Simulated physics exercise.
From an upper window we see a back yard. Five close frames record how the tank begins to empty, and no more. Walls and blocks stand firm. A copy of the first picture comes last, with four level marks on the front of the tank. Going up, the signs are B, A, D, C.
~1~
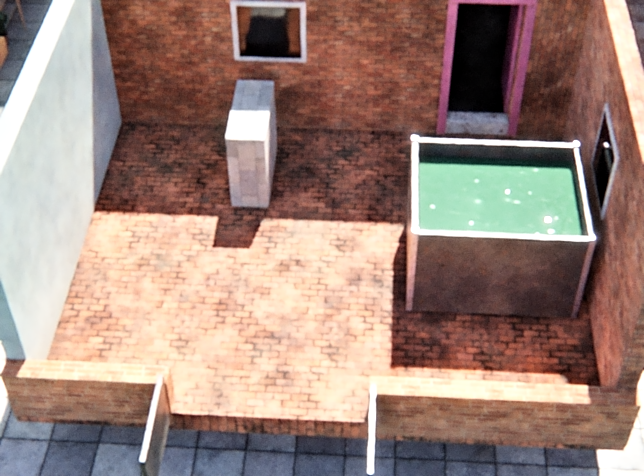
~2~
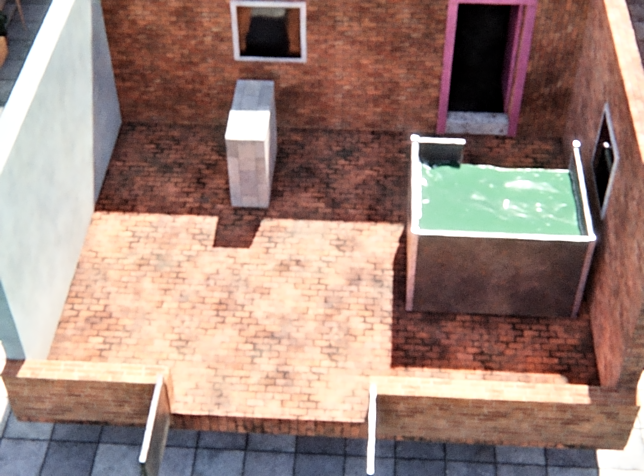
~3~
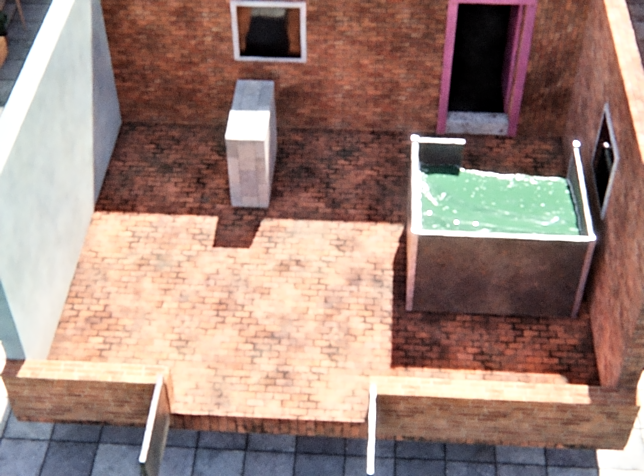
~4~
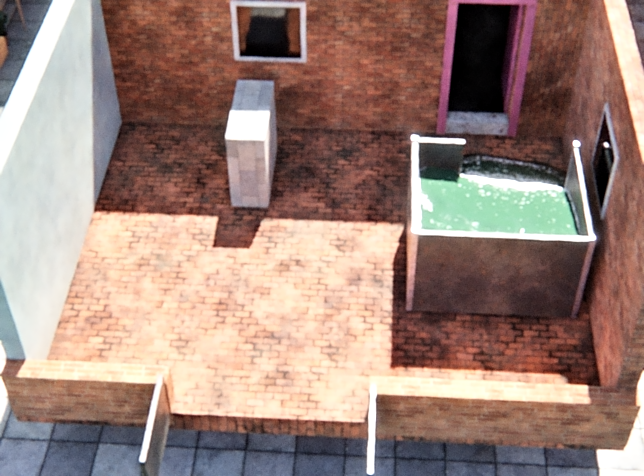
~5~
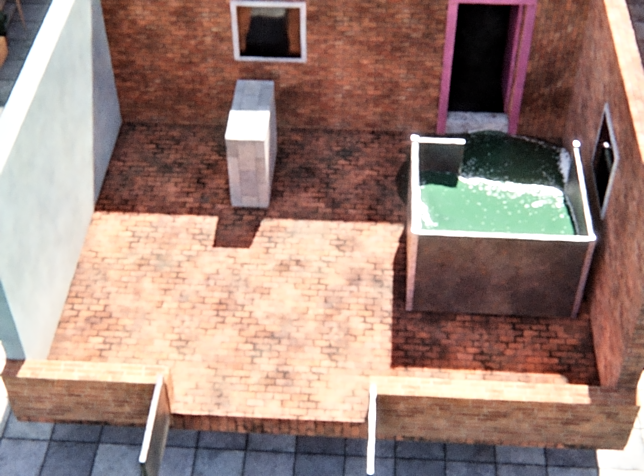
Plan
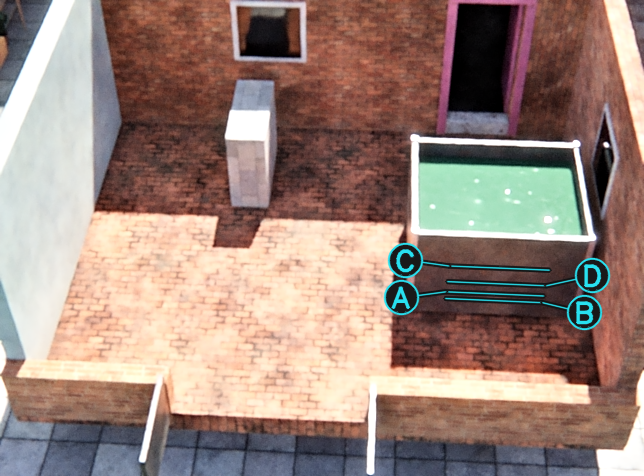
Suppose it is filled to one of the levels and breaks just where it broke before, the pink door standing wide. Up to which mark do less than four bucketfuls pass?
That is mark A.
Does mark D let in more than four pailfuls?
Yes, it does.
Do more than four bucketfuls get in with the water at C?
Yes, it does.
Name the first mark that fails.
It is D.
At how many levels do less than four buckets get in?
Two of the four.
On the marked copy, A at (494, 293); B at (493, 300); C at (499, 268); D at (496, 283); from the bottom up B, A, D, C.
For mark A, a bucket or two gets in.
For mark B, nothing gets over.
For mark C, dozens of bucketfuls pour in.
For mark D, about 9 bucketfuls get in.
